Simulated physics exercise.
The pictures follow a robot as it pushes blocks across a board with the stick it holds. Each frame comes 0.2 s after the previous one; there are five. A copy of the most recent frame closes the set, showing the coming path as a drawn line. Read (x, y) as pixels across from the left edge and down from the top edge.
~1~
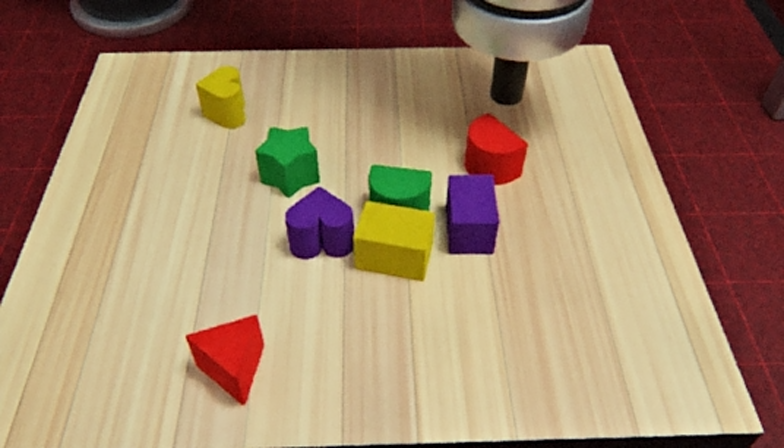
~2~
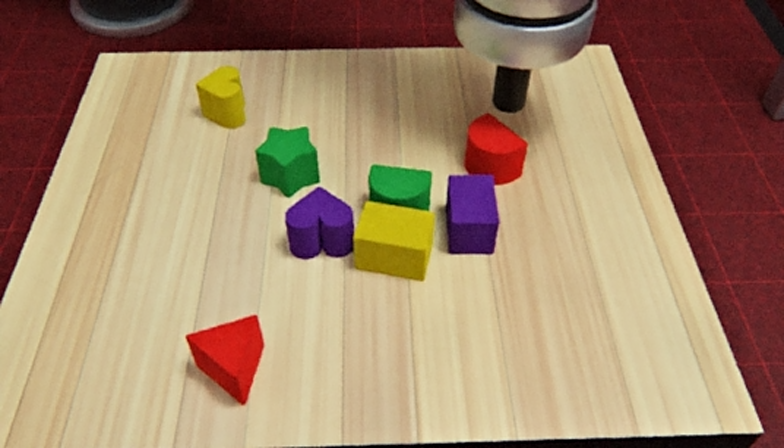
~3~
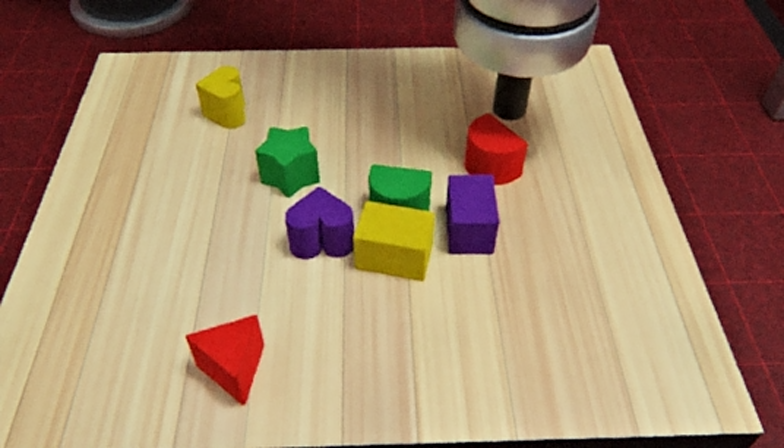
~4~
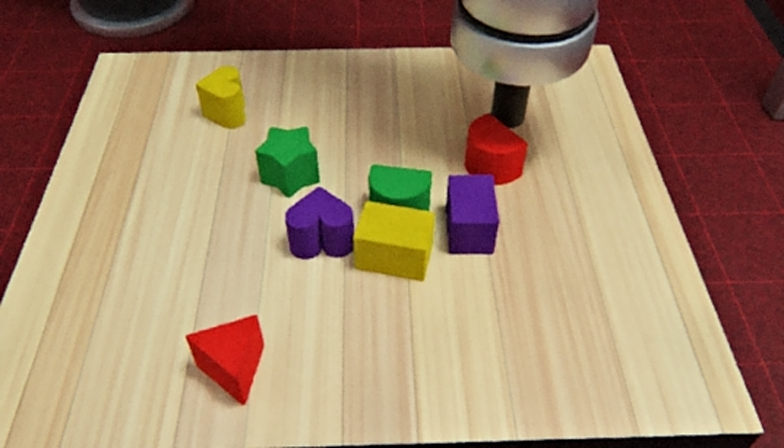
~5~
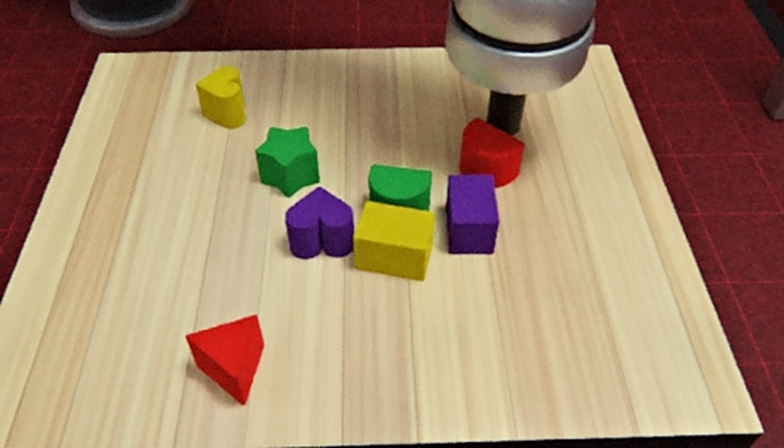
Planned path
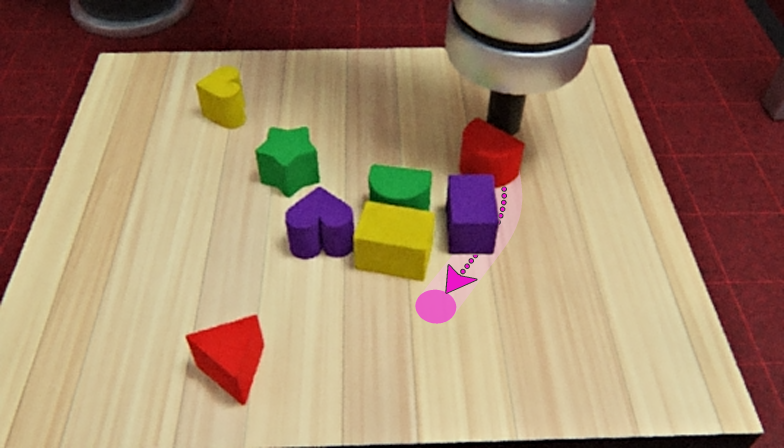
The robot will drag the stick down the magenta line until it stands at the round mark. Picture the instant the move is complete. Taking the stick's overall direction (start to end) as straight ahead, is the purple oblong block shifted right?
The answer is yes.
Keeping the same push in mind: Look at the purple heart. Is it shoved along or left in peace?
Its place changes.
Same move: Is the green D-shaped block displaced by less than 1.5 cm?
I expect so.
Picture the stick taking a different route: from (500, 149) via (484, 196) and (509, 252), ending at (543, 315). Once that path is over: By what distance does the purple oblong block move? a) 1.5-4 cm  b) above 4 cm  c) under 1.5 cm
That would be b.
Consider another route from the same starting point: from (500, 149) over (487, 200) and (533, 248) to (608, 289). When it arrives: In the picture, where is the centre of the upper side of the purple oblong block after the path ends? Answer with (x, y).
At the end it should sit near (453, 262).
Drawn move, from (500, 149) through (504, 200) and (478, 252) to (436, 306).
The first path, step by step. One third of the way, stick at (508, 178); purple oblong block at (457, 227), turned 15° clockwise; red D-shaped block at (480, 185), turned 15° clockwise.
Two thirds of the way, stick at (481, 230); purple heart at (315, 208); yellow oblong block at (381, 227); purple oblong block at (423, 287), turned 20° clockwise; red D-shaped block at (449, 239), turned 15° clockwise.
At the end, stick at (438, 285); purple heart at (303, 205); yellow oblong block at (363, 234), turned 25° clockwise; green D-shaped block still; purple oblong block at (364, 343), turned 15° clockwise; red D-shaped block at (396, 287), turned 30° clockwise.
